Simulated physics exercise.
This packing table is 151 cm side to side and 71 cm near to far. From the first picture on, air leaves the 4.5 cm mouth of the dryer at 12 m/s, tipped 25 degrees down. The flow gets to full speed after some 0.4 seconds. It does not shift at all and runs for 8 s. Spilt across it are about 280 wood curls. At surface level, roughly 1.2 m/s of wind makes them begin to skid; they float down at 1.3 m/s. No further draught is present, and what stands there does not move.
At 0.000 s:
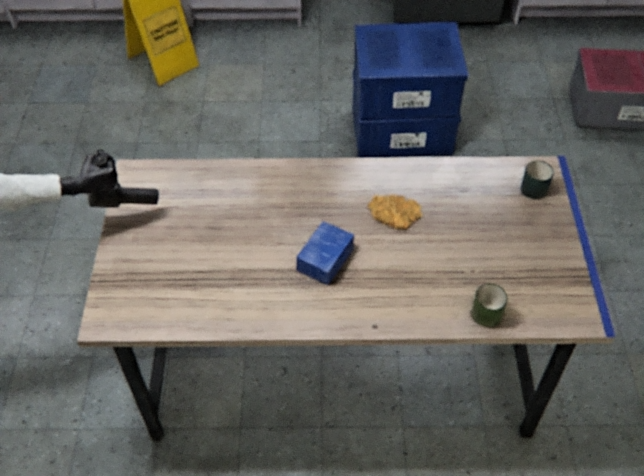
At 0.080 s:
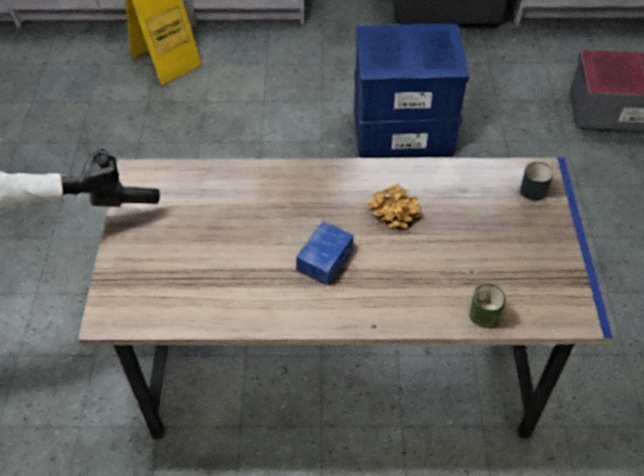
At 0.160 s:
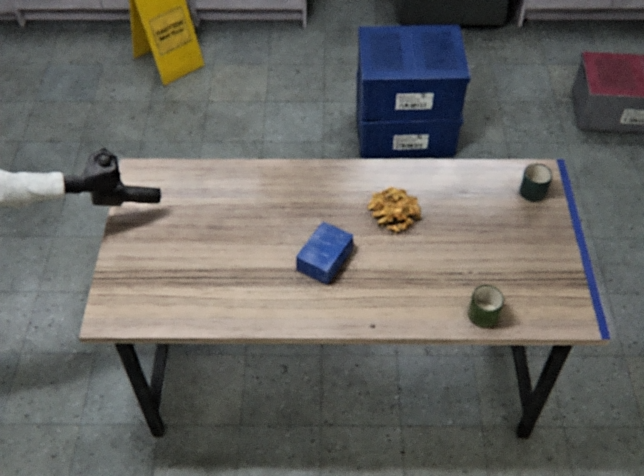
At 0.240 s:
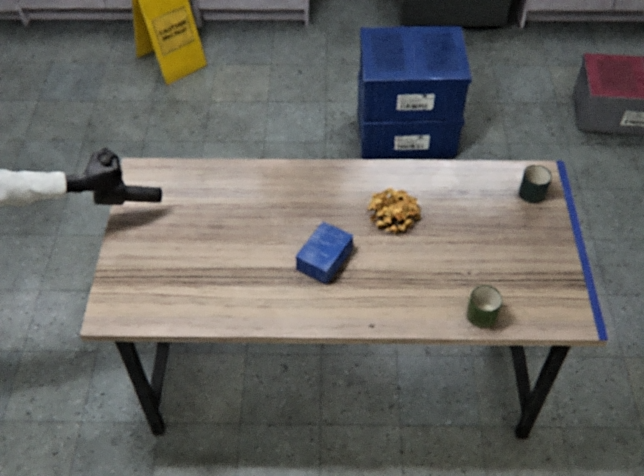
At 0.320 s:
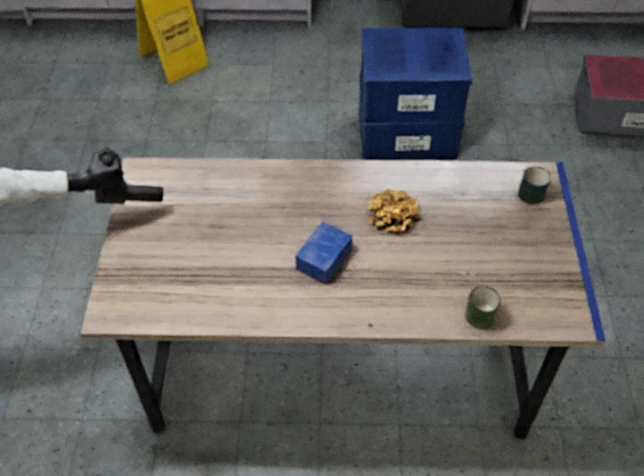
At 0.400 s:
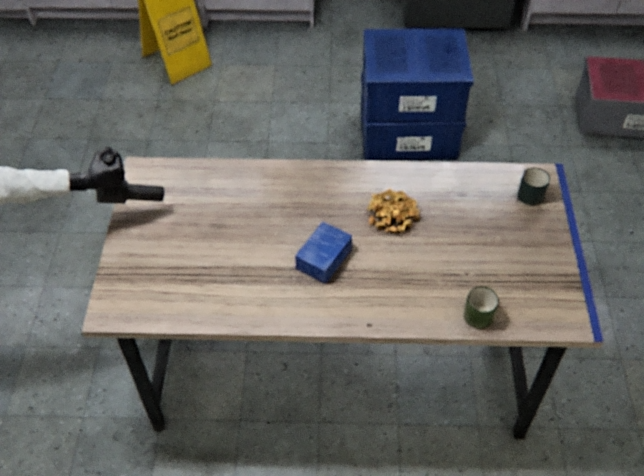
In a room with a grey tiled floor, a wood-topped packing table is seen from above and in front. A black dryer held by a pale-sleeved arm points right from the left edge, with a blue block mid-table, golden wood curls behind it, and two green mugs near the blue right edge. The curls barely stir, the rest stays put, and the view drifts very slightly.
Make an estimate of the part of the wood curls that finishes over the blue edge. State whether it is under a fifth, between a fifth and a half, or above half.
It comes to above half.
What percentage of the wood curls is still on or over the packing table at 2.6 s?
About 40 %.
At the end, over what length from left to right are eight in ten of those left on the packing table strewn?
Looks like some 20 cm to me.
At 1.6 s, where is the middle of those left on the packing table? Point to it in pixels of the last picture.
Centre point: About (551, 222) px.
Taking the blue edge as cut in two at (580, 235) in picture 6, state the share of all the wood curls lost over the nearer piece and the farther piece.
Estimate: Nearer ~ 40 %; farther ~ 40 %.
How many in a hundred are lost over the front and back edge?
About 0 % front, about 0 % back.
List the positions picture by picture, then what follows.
In the first picture, the middle of the wood curls is near (396, 210), none has stirred yet and the mouth of the dryer is at (156, 197).
In the second picture, the middle of the wood curls is near (393, 207), none has stirred yet and the blue edge is centred on (586, 240).
In the third picture, the middle of the wood curls is near (393, 207), about 1 % have left their places, the top of a block is at (325, 246) and the top of a mug is at (488, 298).
In the fourth picture, the middle of the wood curls is near (393, 208) and about 5 % have left their places.
In the fifth picture, the middle of the wood curls is near (392, 208) and about 5 % have left their places.
In the sixth picture, the middle of the wood curls is near (392, 209) and about 5 % have left their places.
After 1.6 s, 71 % are on the move or not yet settled, 21 % are over the blue edge; the middle of those still in play is near (551, 222).
After 2.6 s, 34 % are on the move or not yet settled, 60 % are over the blue edge; the middle of those still in play is near (549, 213).
After 4.4 s, 15 % are on the move or not yet settled, 72 % are over the blue edge; the middle of those still in play is near (545, 208).
After 8.0 s, at the end, 76 % are over the blue edge; the middle of those still in play is near (544, 209).
